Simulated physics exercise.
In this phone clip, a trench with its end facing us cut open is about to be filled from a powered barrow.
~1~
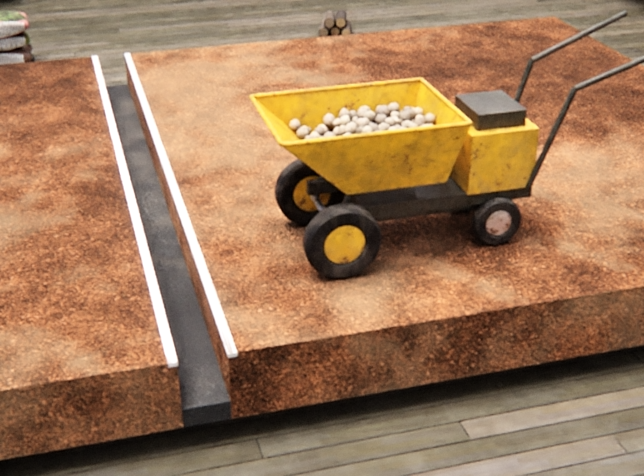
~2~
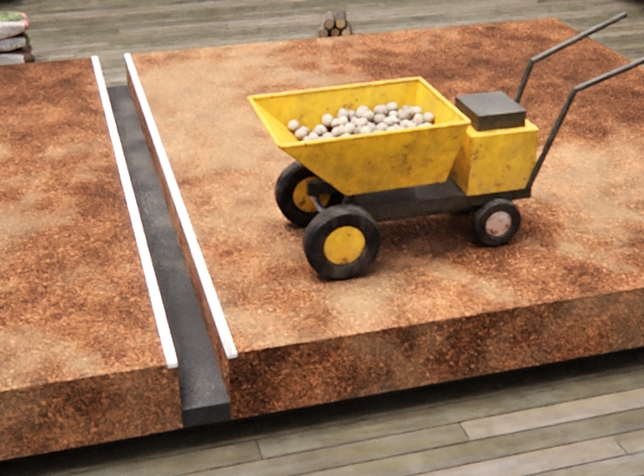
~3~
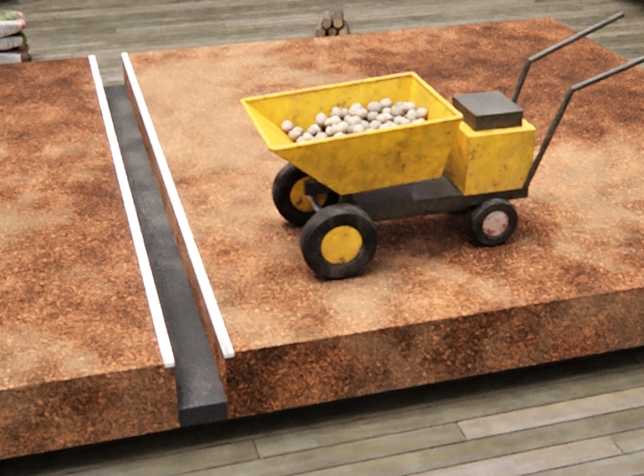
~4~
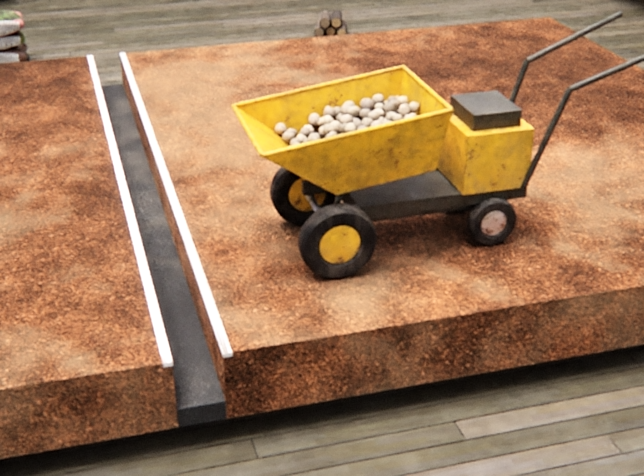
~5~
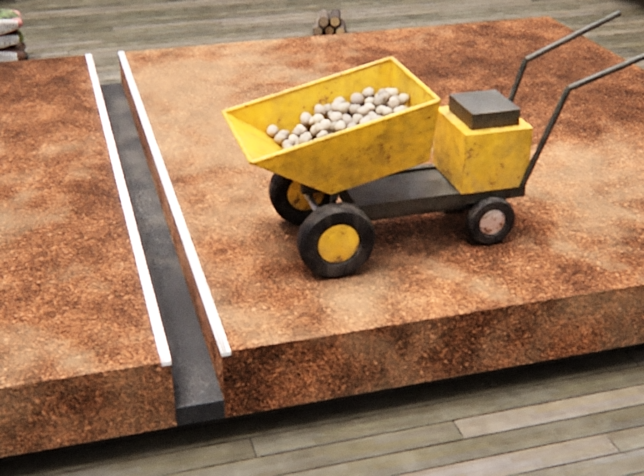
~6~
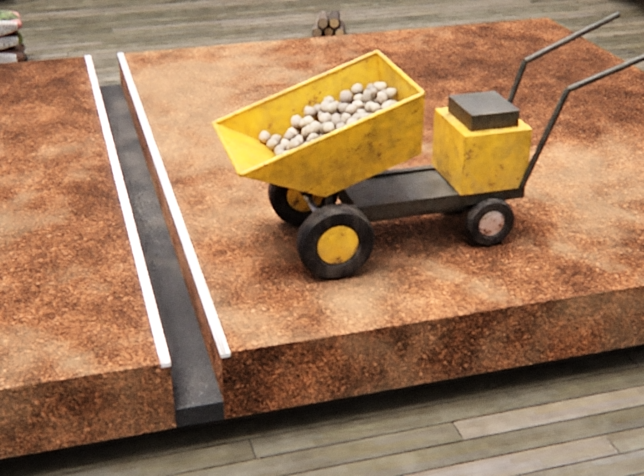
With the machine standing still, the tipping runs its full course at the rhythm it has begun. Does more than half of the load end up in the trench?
Yes.
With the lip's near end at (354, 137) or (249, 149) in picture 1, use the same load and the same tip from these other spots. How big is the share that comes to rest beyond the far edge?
You'd see close to 0 per cent the first time and close to 40 per cent the next.
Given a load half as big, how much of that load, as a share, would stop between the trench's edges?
It would be around 100 per cent.
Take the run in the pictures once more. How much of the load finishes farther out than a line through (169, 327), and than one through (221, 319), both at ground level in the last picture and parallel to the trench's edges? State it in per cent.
Estimate, first then second: 20 %, 90 %.
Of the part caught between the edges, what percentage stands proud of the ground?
Roughly 10 %.
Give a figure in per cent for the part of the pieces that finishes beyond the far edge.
Roughly 5 per cent of the load.
Soon, skip tipped steeply; all in the skip.
A while on, skip tipped steeply; about two thirds in the skip; a stray few short of the trench; about a quarter in or heaped over the trench.
Towards the end, skip tipped right over; a small part in the skip; a stray few short of the trench; most in or heaped over the trench; a small part beyond it.
Finally, skip tipped right over; a small part in the skip; a stray few short of the trench; most in or heaped over the trench; a small part beyond it.
